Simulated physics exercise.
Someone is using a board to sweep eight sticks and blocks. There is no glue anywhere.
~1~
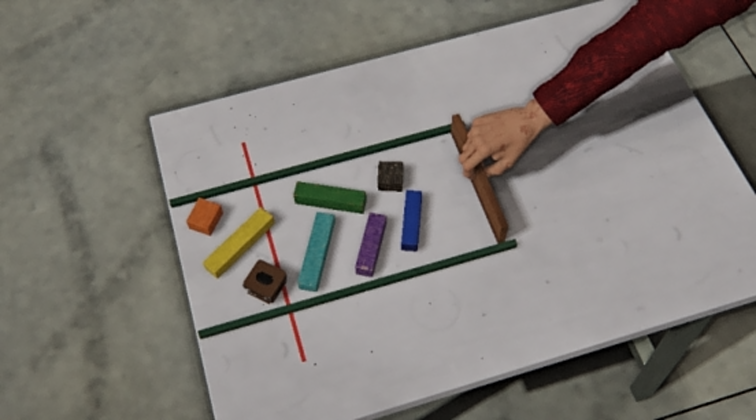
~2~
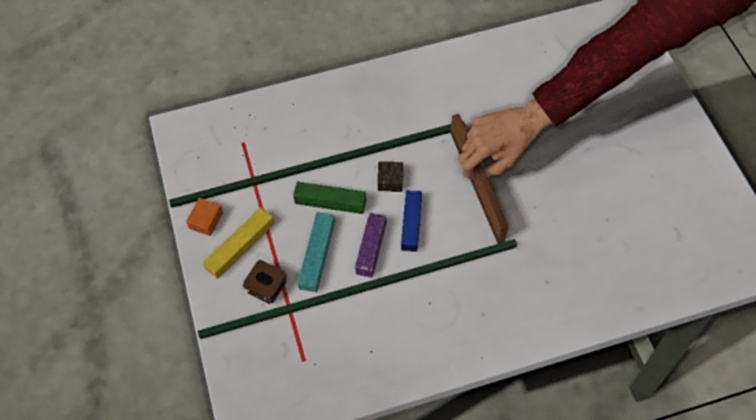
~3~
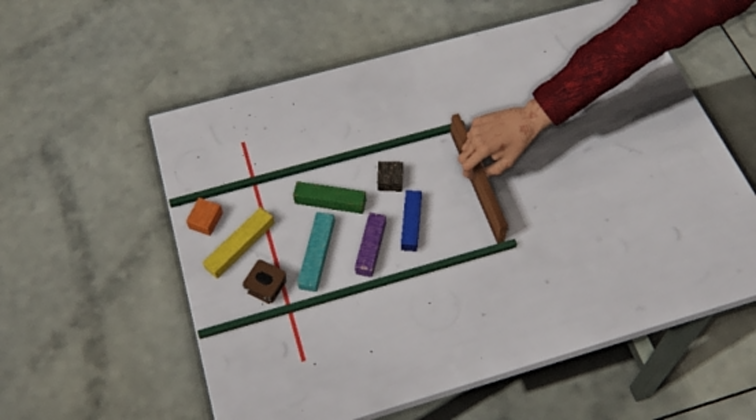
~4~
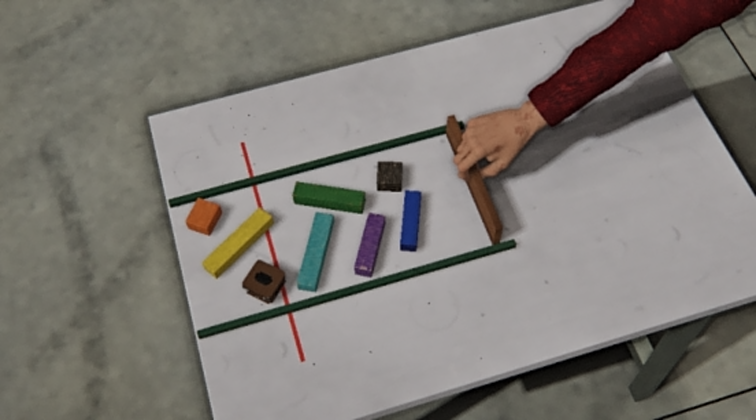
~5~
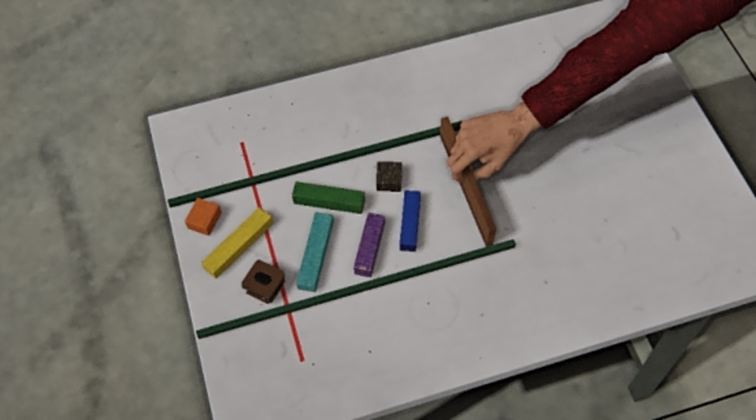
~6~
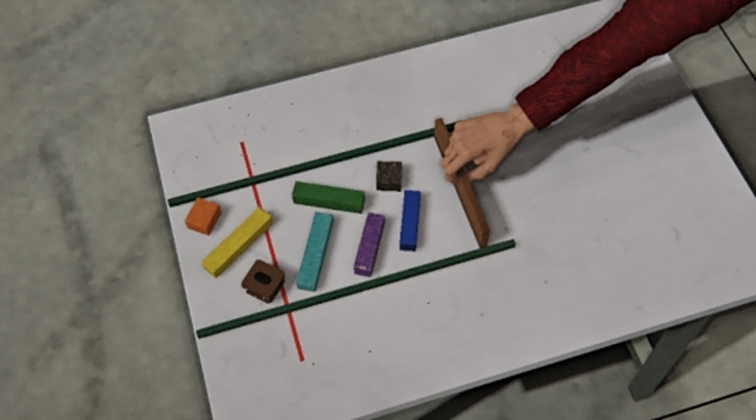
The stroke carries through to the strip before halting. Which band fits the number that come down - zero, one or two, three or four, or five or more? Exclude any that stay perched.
Nothing falls.
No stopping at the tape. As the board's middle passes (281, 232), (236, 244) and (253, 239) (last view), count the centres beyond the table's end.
It comes out as 0, then 3, then 3.
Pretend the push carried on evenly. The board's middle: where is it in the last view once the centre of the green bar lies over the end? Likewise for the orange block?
The middle is at (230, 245) when it's the green bar, and at (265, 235) when it's the orange block.
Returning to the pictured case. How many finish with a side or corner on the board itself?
The count comes out at 2.
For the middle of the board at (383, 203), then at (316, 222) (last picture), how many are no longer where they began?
Moved so far: 4, then 7.
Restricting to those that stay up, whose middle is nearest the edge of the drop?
That's the orange block.
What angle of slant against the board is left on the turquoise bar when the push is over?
Some 0 degrees.
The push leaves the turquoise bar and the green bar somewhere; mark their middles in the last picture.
Looks like one lands around (234, 280), and the other around (204, 221).
Soon after, none off yet; orange block at rest near (203, 217); yellow bar at rest near (238, 242); brown case at rest near (264, 282).
Then, none off yet; orange block at rest near (203, 217); yellow bar moving near (234, 246); brown case at rest near (263, 283).
At rest, the number that fall off is zero.
